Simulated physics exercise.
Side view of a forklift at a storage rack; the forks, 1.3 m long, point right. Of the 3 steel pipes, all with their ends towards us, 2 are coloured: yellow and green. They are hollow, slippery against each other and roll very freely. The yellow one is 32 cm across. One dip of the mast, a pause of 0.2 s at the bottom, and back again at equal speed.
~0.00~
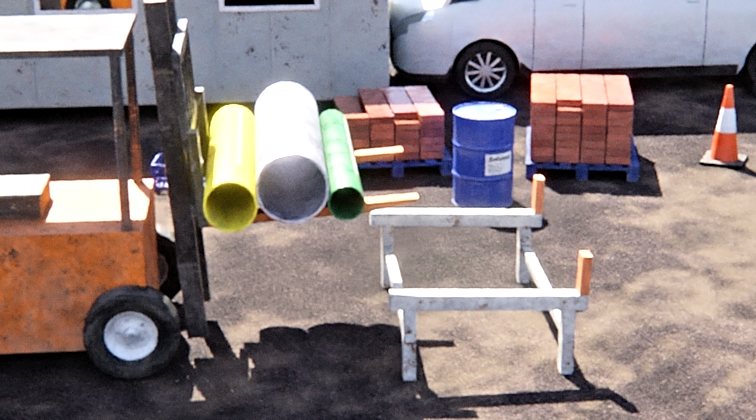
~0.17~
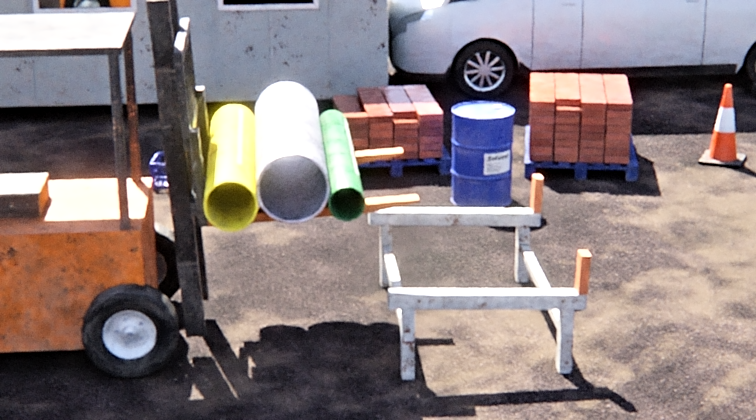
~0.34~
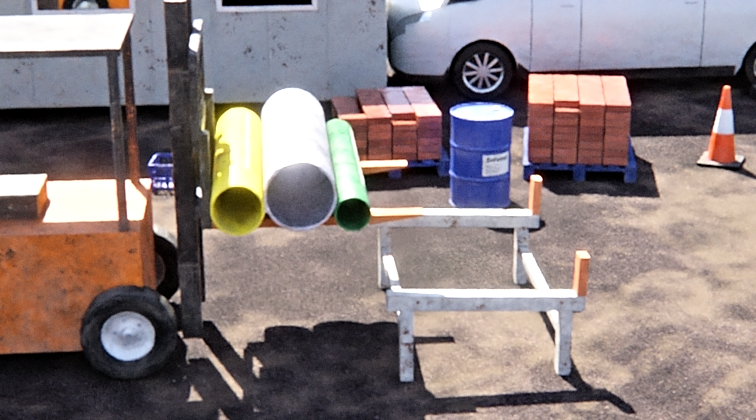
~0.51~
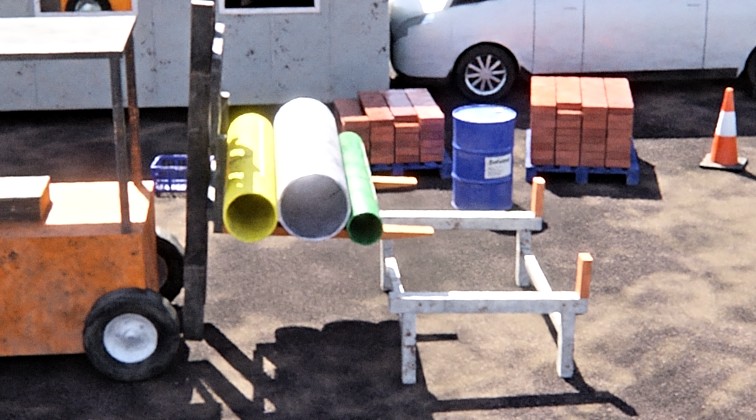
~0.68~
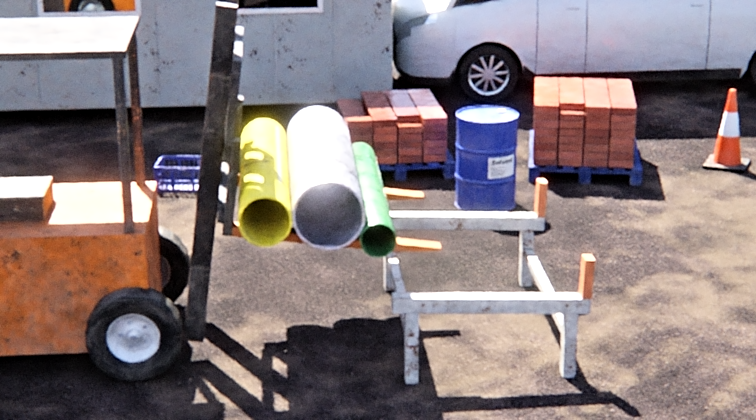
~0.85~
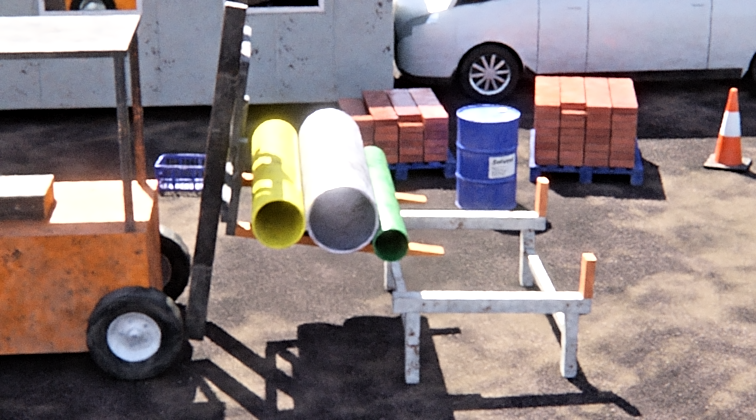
In a paved yard, a forklift's mast tilts forward, dipping forks carrying three pipes.
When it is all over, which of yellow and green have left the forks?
The yellow pipe leaves the forks, the green goes onto the rack.
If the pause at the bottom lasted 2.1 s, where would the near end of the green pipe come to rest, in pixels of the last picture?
Around (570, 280).
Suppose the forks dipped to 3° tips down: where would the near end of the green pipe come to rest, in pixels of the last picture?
Around (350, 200).
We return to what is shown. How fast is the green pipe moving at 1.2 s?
Near 0.8 m/s.
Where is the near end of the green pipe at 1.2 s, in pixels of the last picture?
Around (426, 243).
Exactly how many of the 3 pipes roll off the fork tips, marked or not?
The count is 3.
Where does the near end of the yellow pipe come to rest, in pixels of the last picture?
At about (457, 275).
By 1.2 s, yellow is on the forks, 85 cm from the tips, rolling right; green is on the forks, 15 cm from the tips, rolling right; 0 off the forks so far.
By 1.6 s, yellow is on the forks, 45 cm from the tips, rolling right; green is in the air, 75 cm from the rack's far end, rolling right; 1 off the forks so far.
By 2.0 s, yellow is on the forks, 10 cm from the tips, rolling right; green is on the rack, 40 cm from the rack's far end, rolling right; 2 off the forks so far.
By 2.4 s, yellow is on the rack, 95 cm from the rack's far end, rolling right; green is on the rack, 15 cm from the rack's far end; 3 off the forks so far.
Finally (6.0 s), yellow is on the rack, 85 cm from the rack's far end; green is on the rack, 15 cm from the rack's far end; 3 off the forks so far.
